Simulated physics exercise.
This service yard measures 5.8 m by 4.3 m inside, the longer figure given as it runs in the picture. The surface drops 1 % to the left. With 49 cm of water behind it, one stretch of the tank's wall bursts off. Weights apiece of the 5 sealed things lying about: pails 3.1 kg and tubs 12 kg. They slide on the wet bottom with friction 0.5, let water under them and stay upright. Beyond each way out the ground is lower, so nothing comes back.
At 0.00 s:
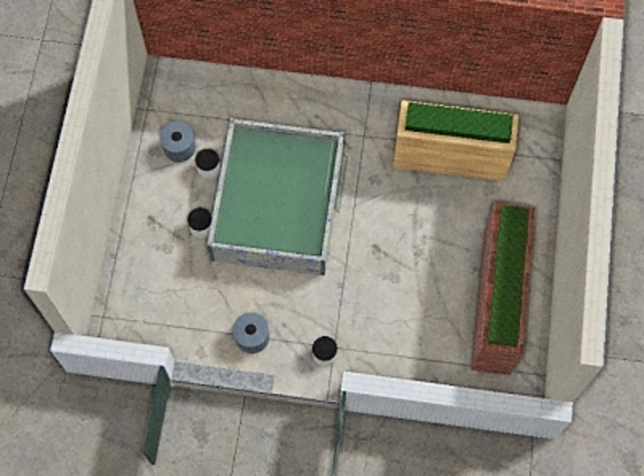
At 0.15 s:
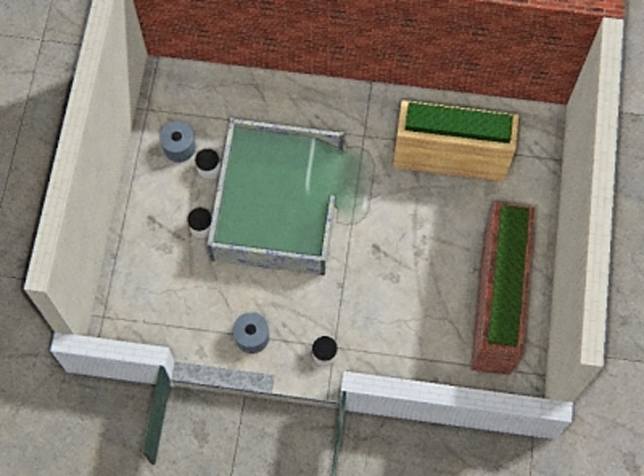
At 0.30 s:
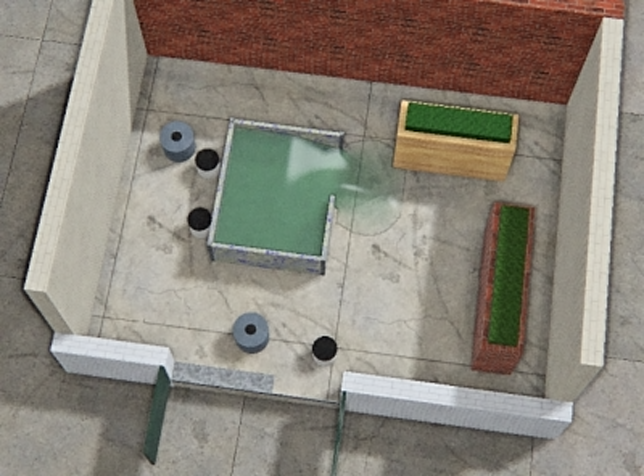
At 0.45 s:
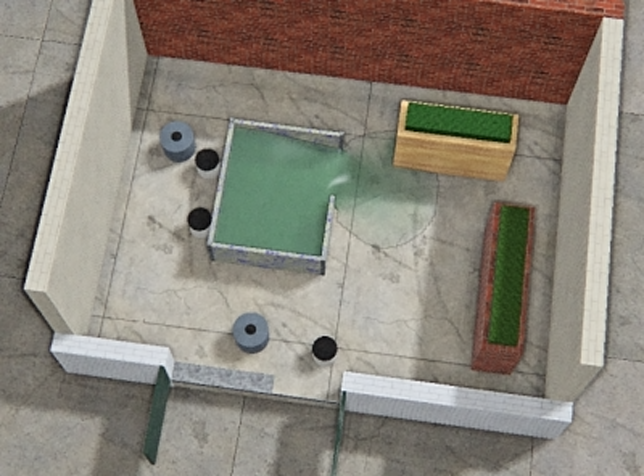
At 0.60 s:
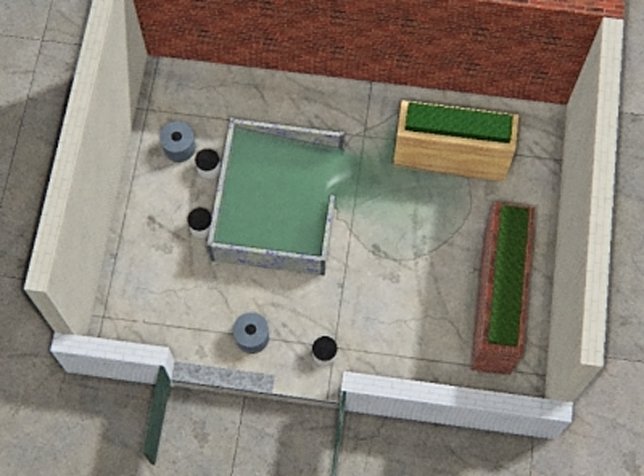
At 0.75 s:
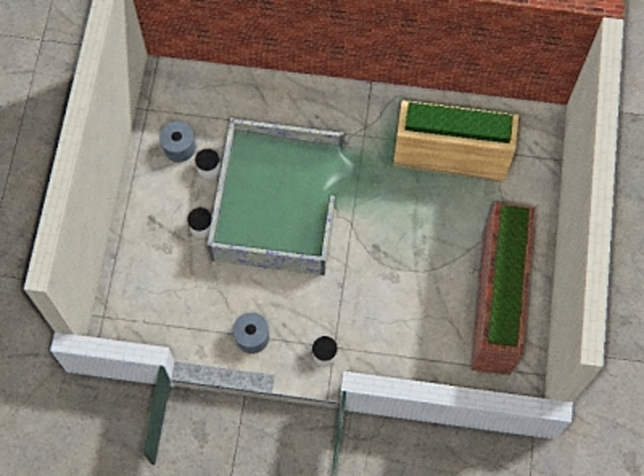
Green water burst through a gap in the right side of a square tank in a walled yard and fanned out across the floor toward two planters, while the pails and tubs stayed put.
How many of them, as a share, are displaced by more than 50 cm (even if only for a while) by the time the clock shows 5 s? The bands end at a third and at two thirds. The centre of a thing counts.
Share: Not even a third.
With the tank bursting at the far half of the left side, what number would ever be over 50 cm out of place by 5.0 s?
In that case 2 of them.
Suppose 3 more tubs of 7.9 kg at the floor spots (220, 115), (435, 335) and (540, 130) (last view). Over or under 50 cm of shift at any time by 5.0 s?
In that order: Short of it, more, more.
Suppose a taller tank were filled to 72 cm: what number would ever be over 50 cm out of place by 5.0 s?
In that case 1 of them.
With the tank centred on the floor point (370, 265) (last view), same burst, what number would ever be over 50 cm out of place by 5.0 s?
In that case 1 of them.
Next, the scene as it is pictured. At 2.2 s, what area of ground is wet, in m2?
Roughly 11.5 m2.
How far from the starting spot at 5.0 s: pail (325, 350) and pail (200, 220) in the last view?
In turn: 60 cm, 0 cm.
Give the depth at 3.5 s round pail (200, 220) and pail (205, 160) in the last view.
Roughly 0 and 0 cm.
After 1.1 s 0 of 5 are over 50 cm from their spots; 0 afloat.
After 2.2 s 0 of 5 are over 50 cm from their spots; 0 afloat.
After 3.5 s 0 of 5 are over 50 cm from their spots; 0 afloat.
After 5.0 s 1 of 5 are over 50 cm from their spots, and 1 have been at some point; 0 afloat.
